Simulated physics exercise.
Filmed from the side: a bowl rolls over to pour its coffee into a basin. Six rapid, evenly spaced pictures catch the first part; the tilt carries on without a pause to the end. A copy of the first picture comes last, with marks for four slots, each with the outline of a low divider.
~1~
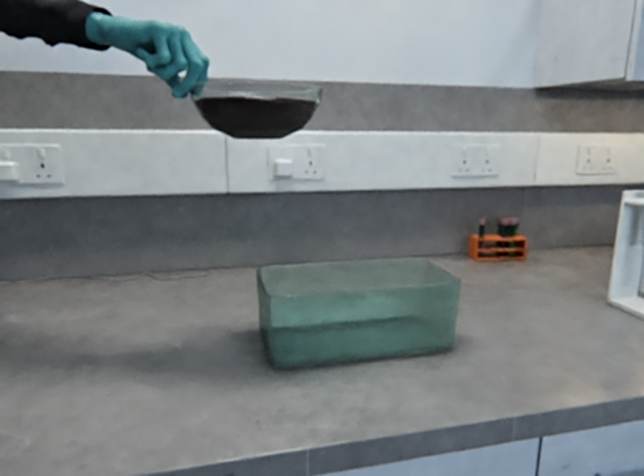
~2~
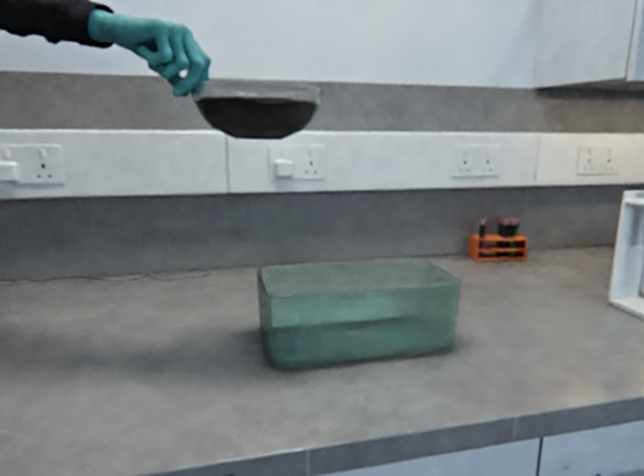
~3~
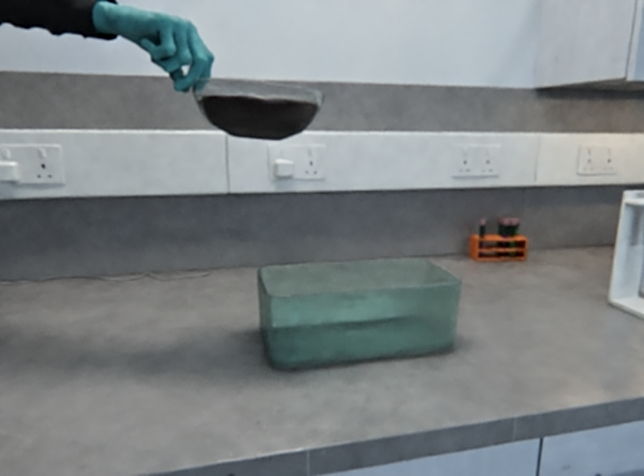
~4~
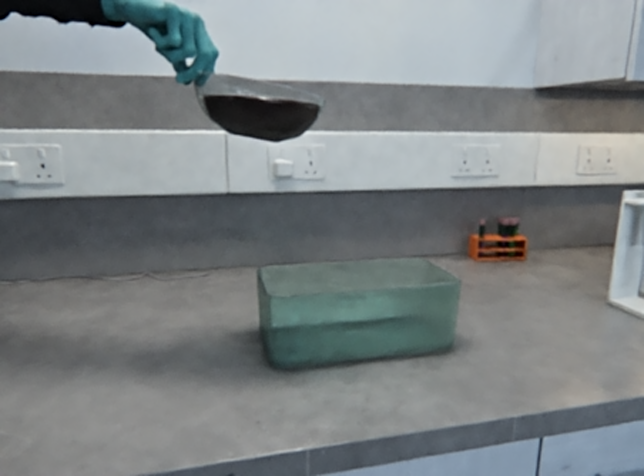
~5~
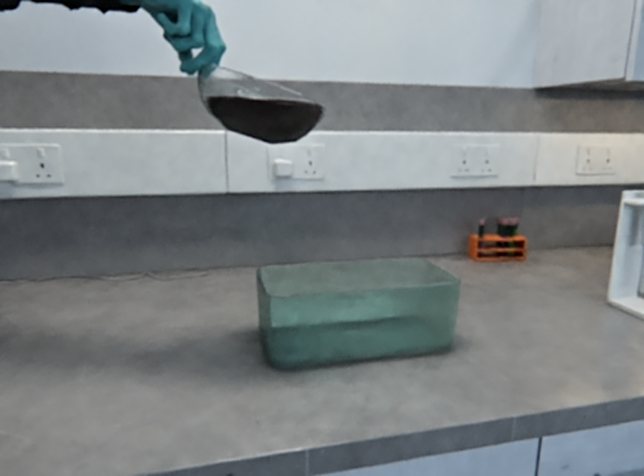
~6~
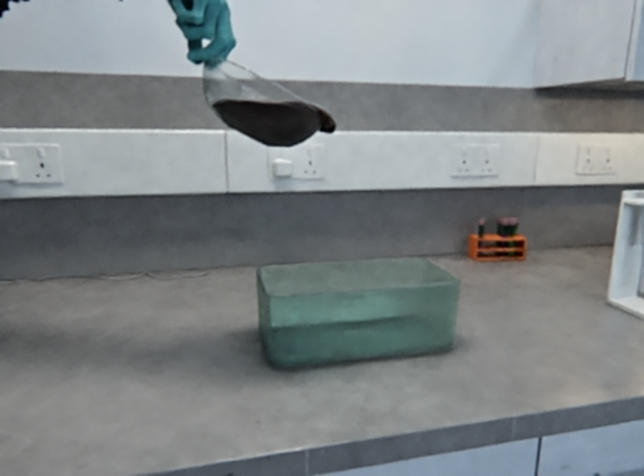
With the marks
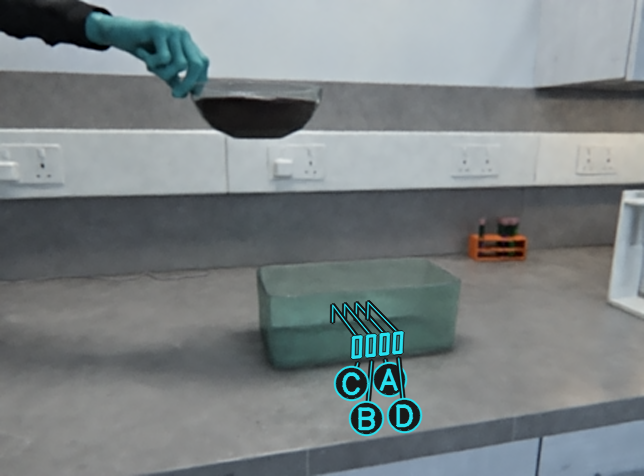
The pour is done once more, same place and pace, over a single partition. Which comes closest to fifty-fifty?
Use slot A.
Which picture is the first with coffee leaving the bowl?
Picture 5.
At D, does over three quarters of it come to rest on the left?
No, it does not.
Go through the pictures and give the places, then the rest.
Upright, lip at (318, 89); basin from (269, 365) to (452, 345); nothing has left yet, in the first frame.
Upright, lip at (319, 91); nothing has left yet, in the second frame.
Tipped about 5°, lip at (321, 95); nothing has left yet, in the third frame.
Tipped about 10°, lip at (322, 101); nothing has left yet, in the fourth frame.
Tipped about 18°, lip at (322, 110); coffee is over the lip, down to (322, 110), in the fifth frame.
Tipped about 27°, lip at (322, 120); coffee is over the lip, down to (324, 134), in the sixth frame.
On the marked copy, A at (385, 359); B at (371, 361); C at (357, 362); D at (398, 358).
Choosing A, about 50 % ends left of the wall and 47 % right of it; 3 % is lost outside.
Choosing B, about 39 % ends left of the wall and 58 % right of it; 3 % is lost outside.
Choosing C, about 30 % ends left of the wall and 66 % right of it; 3 % is lost outside.
Choosing D, about 67 % ends left of the wall and 29 % right of it; 4 % is lost outside.
